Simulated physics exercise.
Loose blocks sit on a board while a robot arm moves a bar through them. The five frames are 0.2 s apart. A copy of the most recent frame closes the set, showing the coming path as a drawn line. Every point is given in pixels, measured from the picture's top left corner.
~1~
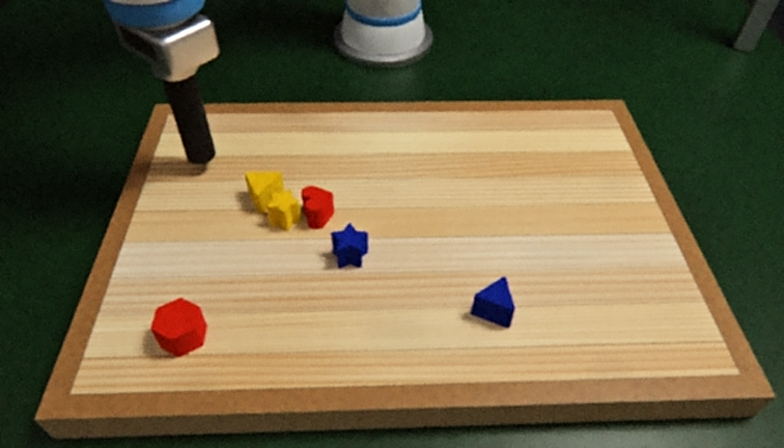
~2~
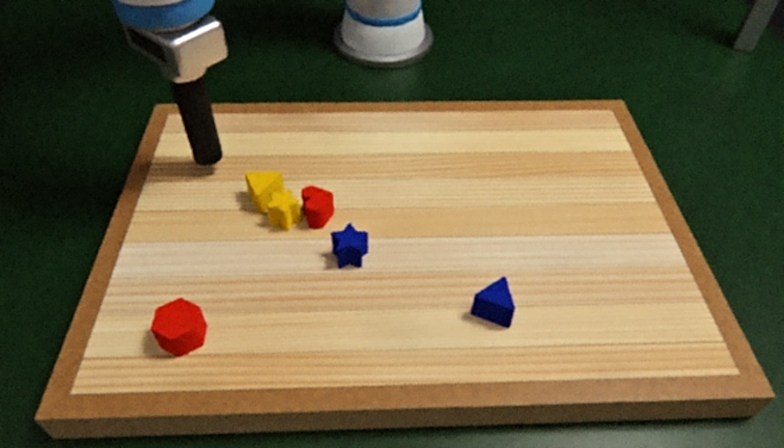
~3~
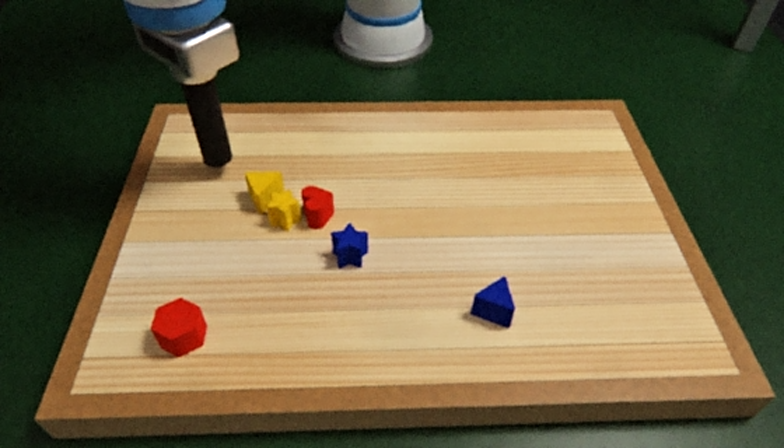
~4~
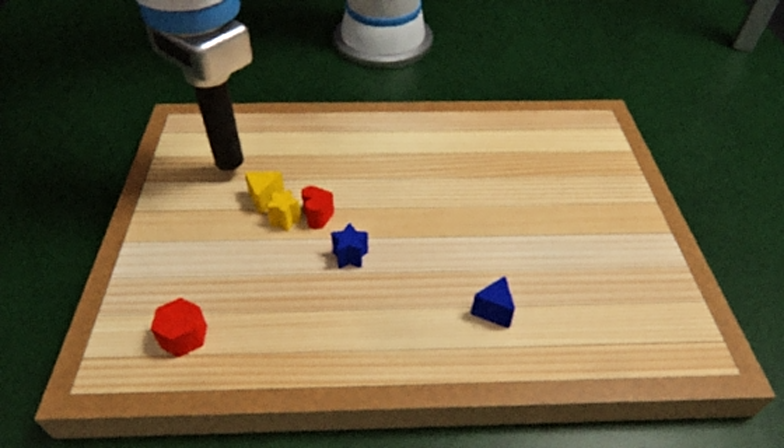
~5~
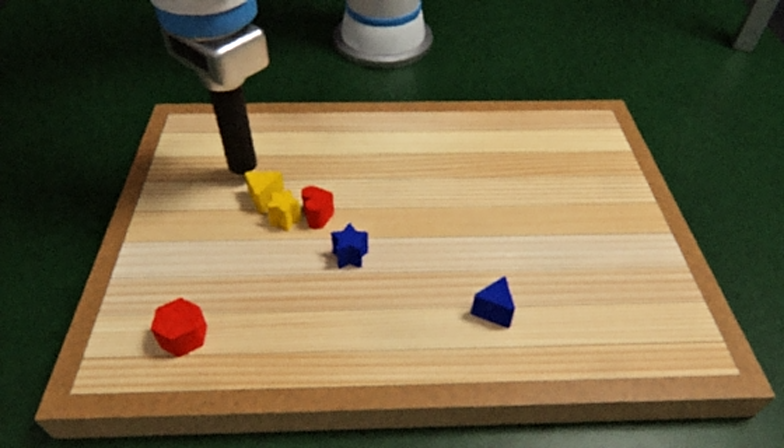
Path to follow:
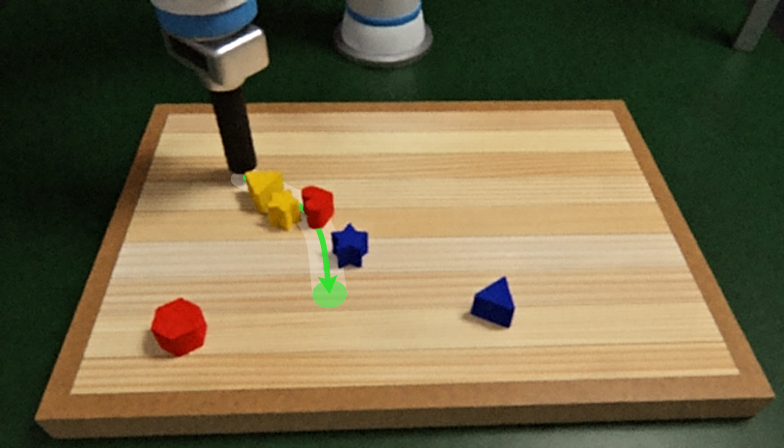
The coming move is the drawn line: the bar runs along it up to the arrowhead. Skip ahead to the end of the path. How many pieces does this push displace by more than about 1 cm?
The count will be 3 or more.
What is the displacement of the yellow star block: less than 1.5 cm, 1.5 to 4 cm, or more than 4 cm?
Movement: Over 4 cm.
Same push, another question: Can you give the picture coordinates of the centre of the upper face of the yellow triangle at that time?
I'd expect the centre of its top face to be at (274, 199).
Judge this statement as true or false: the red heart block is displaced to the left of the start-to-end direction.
True - the claim holds.
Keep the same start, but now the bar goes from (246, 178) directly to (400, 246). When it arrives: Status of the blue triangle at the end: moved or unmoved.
Stays put.
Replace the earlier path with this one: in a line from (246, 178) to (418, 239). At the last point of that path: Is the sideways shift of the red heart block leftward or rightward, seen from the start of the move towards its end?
Slides right.
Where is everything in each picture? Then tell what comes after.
Bar tip (202, 155); block tops, yellow triangle (261, 179); yellow star block (282, 200); red heart block (316, 196); blue star block (349, 236), in the first picture.
Bar (209, 157); blocks unchanged, in the second picture.
Bar (218, 158); blocks unchanged, in the third picture.
Bar (229, 161); blocks unchanged, in the fourth picture.
Bar (243, 165); yellow triangle (261, 179); yellow star block (282, 200); red heart block (316, 196); blue star block (349, 236), in the fifth picture.
Path on the board, from (246, 178) through (293, 201) and (322, 240) to (330, 294).
On the path given first. One third of the way, bar (292, 189); yellow triangle (271, 198), turned 30° clockwise; yellow star block (288, 211), turned 20° anticlockwise.
Two thirds of the way, bar (321, 228); yellow triangle (274, 199), turned 50° clockwise; yellow star block (293, 230), turned 80° clockwise; red heart block (356, 225), turned 55° anticlockwise; blue star block (362, 246), turned 40° clockwise.
At the end, bar (328, 282); yellow triangle (274, 199), turned 50° clockwise; yellow star block (294, 234), turned 110° clockwise; red heart block (358, 228), turned 80° anticlockwise; blue star block (366, 250), turned 50° clockwise.
